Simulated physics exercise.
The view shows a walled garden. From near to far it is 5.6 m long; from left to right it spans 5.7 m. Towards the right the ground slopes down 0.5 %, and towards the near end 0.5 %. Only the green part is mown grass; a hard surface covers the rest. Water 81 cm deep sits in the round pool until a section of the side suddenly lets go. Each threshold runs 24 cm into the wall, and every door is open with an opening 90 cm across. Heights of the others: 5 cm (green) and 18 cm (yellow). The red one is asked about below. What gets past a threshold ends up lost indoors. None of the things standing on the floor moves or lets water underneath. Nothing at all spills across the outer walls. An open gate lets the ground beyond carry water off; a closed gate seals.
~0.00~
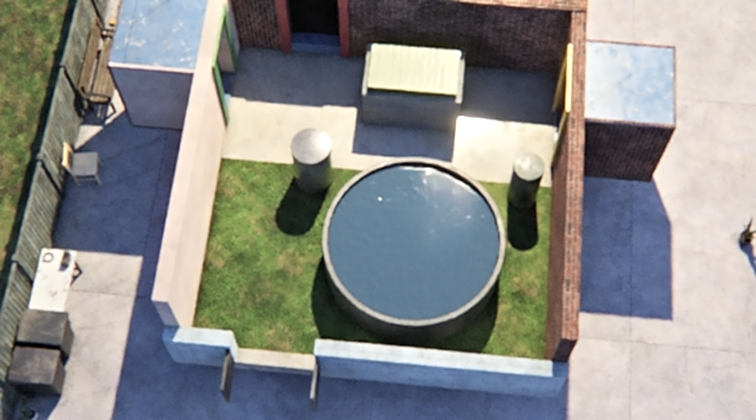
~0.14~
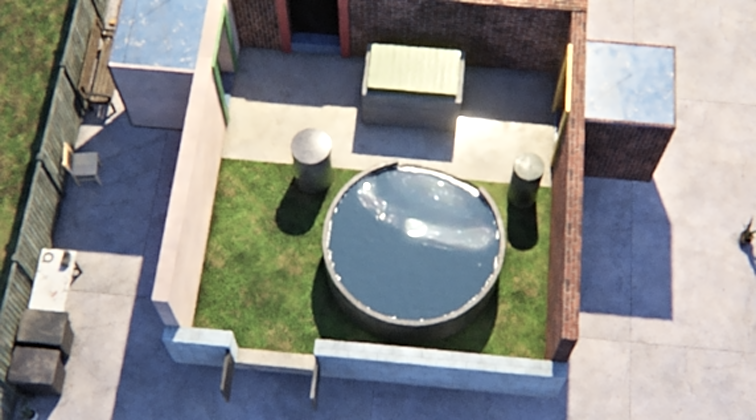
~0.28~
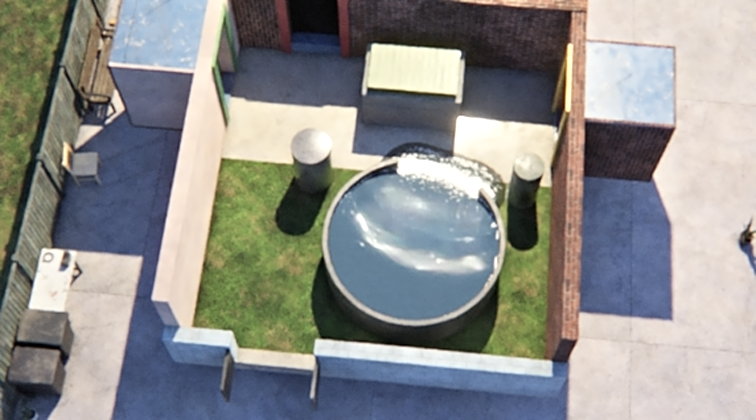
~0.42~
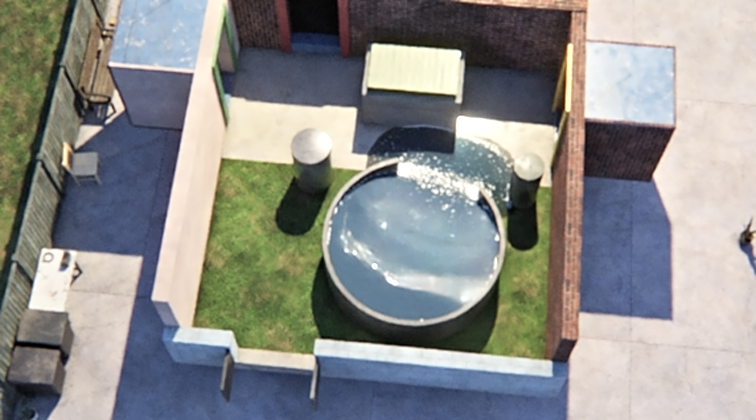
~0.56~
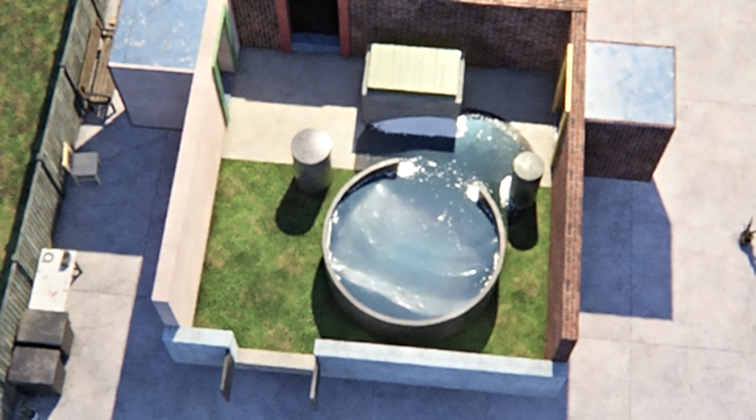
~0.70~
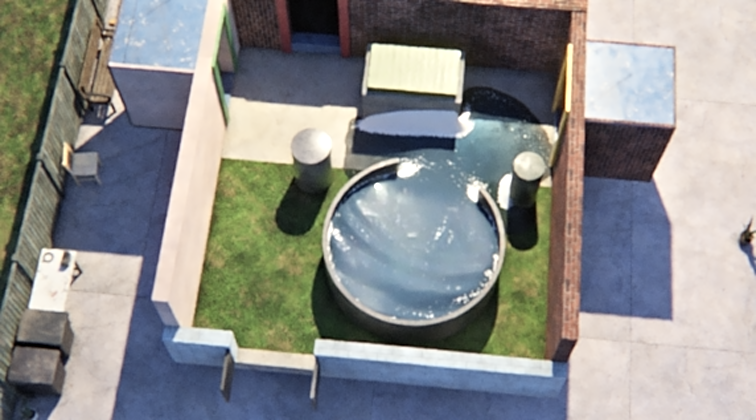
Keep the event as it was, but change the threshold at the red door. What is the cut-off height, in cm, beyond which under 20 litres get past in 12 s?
The cut-off lies near 8.5 cm.
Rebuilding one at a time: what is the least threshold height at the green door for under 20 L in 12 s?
For the green door, about 20 cm.
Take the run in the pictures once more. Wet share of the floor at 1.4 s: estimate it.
The wet part is about 35 per cent.
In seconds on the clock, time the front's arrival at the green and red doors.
Green: 1.8 s; red: 2.6 s.
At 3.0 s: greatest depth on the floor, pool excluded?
About 44 cm at most.
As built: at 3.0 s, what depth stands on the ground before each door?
The green door has 16 cm, the yellow door 41 cm and the red door 10 cm.
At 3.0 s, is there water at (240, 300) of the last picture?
Looks like it's not wet.
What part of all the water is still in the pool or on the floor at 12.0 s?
I'd estimate some 70 in a hundred.
After 1.4 s water covers 35 % of the floor, deepest (72 cm) near (550, 82); it has not reached the red door.
After 3.0 s water covers 65 % of the floor, deepest (44 cm) near (550, 82); 10 cm at the red door, 0 litres in over its 26 cm threshold.
After 12.0 s water covers 100 % of the floor, deepest (16 cm) near (537, 376); 10 cm at the red door, 0 litres in over its 26 cm threshold.
At the red door as built, the water arrived by 2.7 s and peaked near 12 cm at 10.6 s.
With a threshold of 7.5 cm, 29 litres would have come in within the 12 s; with 10 cm, 10 litres. So under 20 litres takes about 8.5 cm.
